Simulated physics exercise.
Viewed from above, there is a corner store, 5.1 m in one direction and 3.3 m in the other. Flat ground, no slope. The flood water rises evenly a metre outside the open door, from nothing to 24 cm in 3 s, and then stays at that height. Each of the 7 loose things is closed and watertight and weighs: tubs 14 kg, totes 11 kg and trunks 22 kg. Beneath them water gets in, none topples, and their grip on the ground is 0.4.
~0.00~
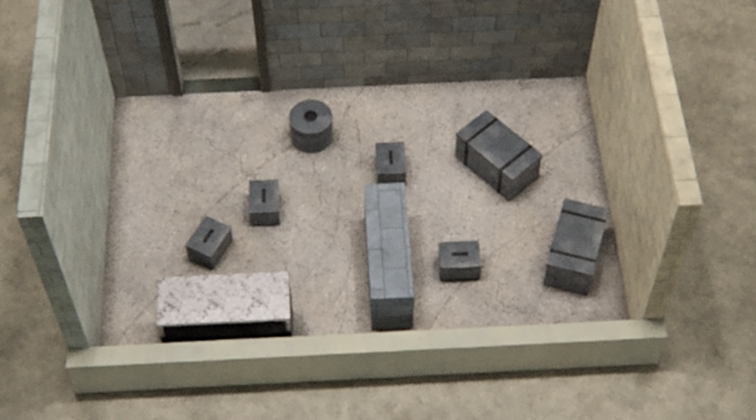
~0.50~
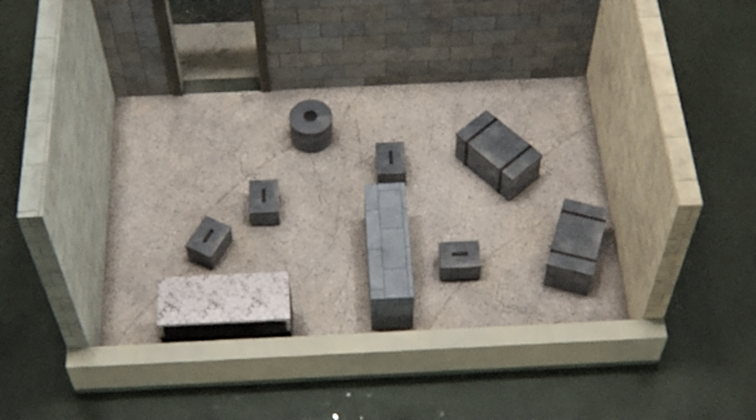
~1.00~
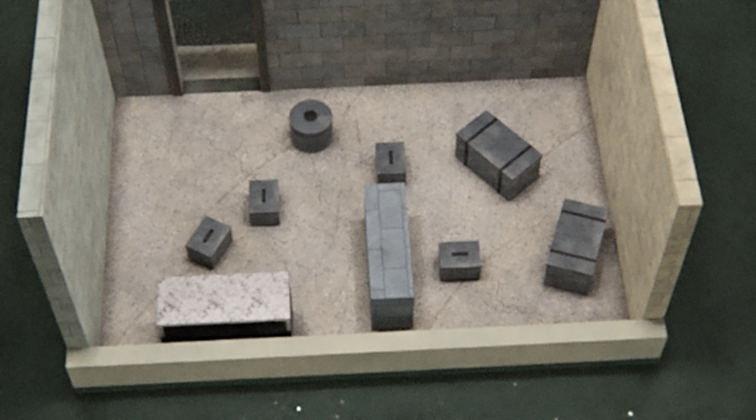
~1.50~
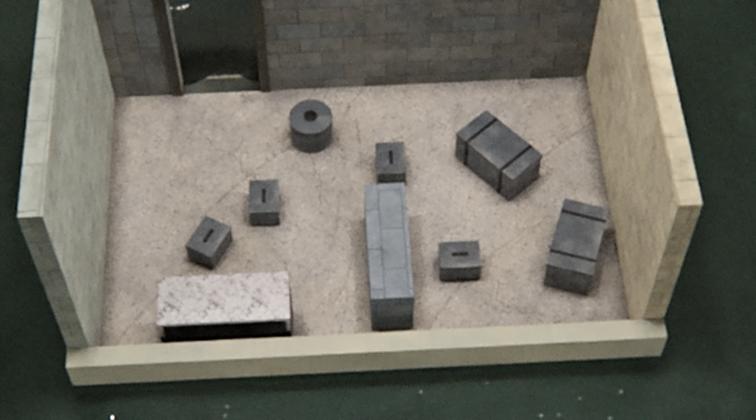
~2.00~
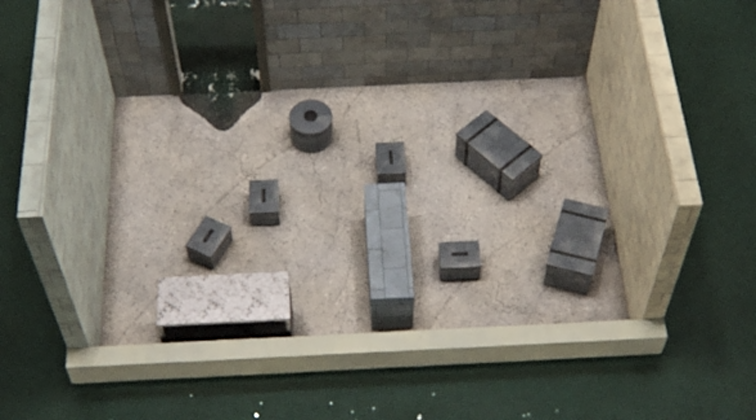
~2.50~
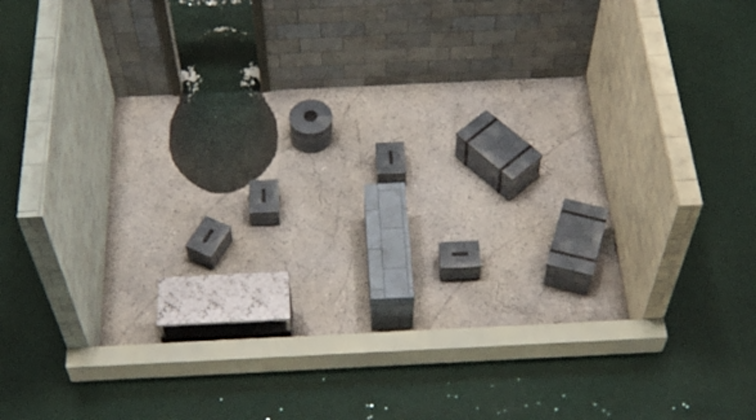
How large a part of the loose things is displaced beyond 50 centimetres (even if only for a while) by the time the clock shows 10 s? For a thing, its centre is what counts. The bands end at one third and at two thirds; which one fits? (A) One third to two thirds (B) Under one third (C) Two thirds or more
Option B: Under one third.
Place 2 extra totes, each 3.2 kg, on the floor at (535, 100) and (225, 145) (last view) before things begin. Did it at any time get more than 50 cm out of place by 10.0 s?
Well, the first one stays under the mark, and the second tops the mark.
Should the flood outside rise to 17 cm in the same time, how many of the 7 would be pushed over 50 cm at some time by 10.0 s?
The count would be 0.
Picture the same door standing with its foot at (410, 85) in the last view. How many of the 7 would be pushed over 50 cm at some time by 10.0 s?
Then the count would be 3.
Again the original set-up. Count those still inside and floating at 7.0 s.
2 at that moment.
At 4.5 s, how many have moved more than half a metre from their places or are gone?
0 of them.
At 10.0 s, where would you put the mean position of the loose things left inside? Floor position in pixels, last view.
They average out to somewhere around (416, 229).
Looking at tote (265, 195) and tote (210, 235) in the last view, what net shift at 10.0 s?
Respectively 150 and 120 centimetres.
After 3.5 s 0 of 7 are over 50 cm from their spots; 0 afloat.
After 4.5 s 0 of 7 are over 50 cm from their spots; 0 afloat.
After 7.0 s 1 of 7 are over 50 cm from their spots; 2 afloat.
After 10.0 s 2 of 7 are over 50 cm from their spots, and 2 have been at some point; 2 afloat.
